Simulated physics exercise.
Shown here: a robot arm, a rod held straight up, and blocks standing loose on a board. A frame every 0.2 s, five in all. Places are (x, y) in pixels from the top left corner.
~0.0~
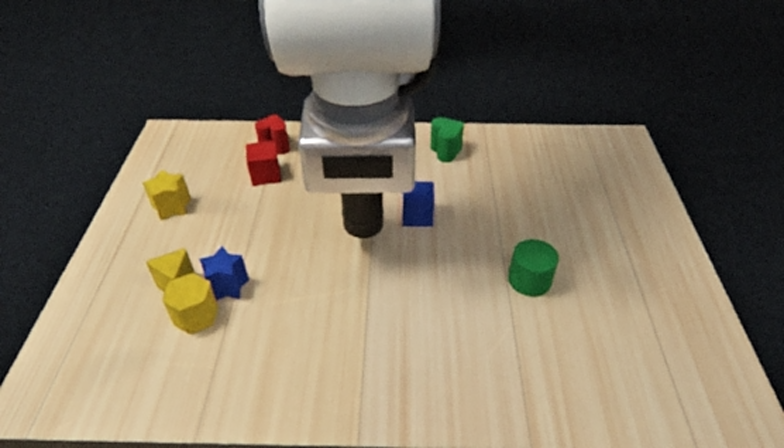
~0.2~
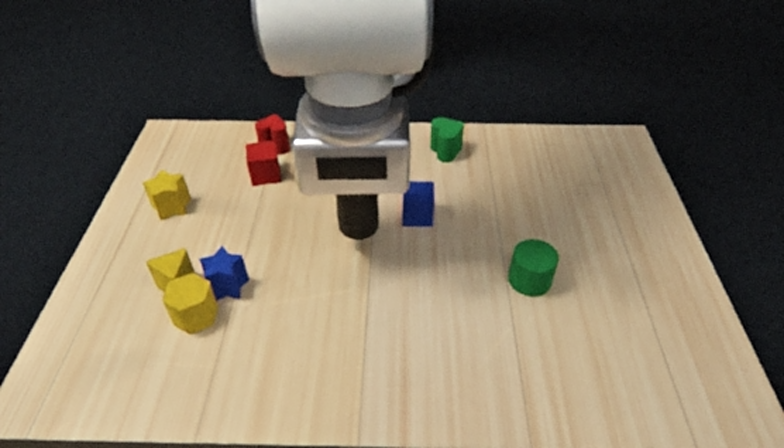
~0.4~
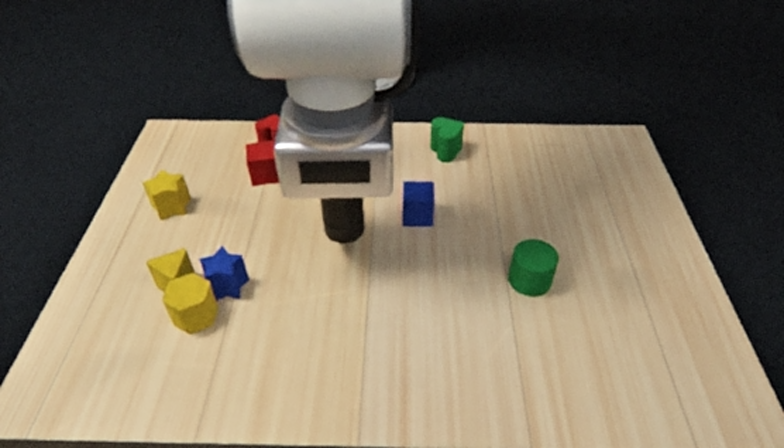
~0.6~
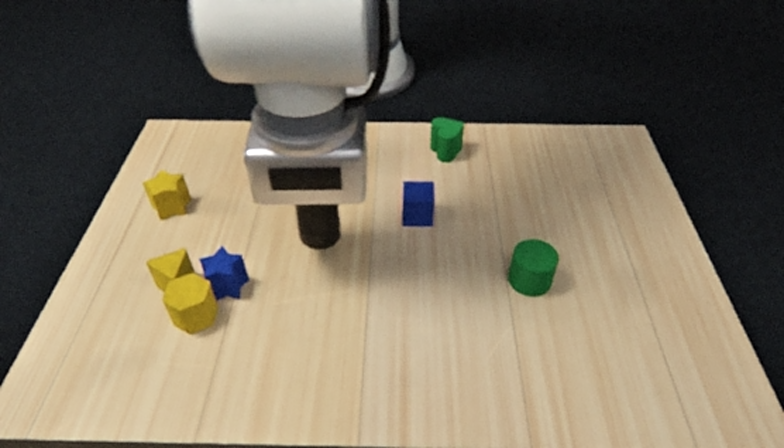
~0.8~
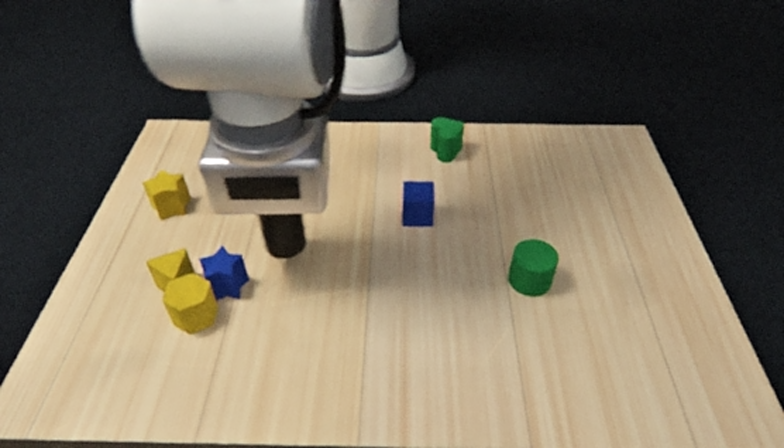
A white and silver robot arm holds a dark rod upright over a pale wooden board, seen from above and in front against a black background. Yellow blocks and a blue star sit at left, red blocks at the back left, a blue block near the centre, and green blocks to the right. The arm slides left and slightly nearer, touching nothing, while the blocks and camera stay still.
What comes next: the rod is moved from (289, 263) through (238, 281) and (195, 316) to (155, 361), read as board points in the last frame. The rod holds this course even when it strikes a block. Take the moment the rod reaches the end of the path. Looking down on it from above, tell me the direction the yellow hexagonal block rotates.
It makes a counterclockwise turn.
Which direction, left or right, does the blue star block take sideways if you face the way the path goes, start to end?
Towards the right-hand side.
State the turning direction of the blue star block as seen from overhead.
From the top, the block rotates clockwise.
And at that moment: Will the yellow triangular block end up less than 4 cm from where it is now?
Answer: Yes.
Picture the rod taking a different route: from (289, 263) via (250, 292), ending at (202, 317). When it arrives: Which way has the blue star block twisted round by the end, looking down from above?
Its rotation is clockwise.
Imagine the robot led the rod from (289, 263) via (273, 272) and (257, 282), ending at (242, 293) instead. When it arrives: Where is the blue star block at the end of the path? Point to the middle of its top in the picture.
It should be at about (191, 270).
On the path given first. One third of the way, rod (232, 263); yellow triangular block (163, 262); yellow hexagonal block (169, 300), turned 25° anticlockwise; blue star block (191, 270), turned 25° clockwise.
Two thirds of the way, rod (187, 299); yellow triangular block (144, 265), turned 40° clockwise; yellow hexagonal block (121, 331), turned 75° anticlockwise; blue star block (145, 294), turned 55° clockwise.
At the end, rod (146, 344); yellow triangular block (144, 265), turned 40° clockwise; yellow hexagonal block (92, 347), turned 65° anticlockwise; blue star block (134, 299), turned 100° clockwise.
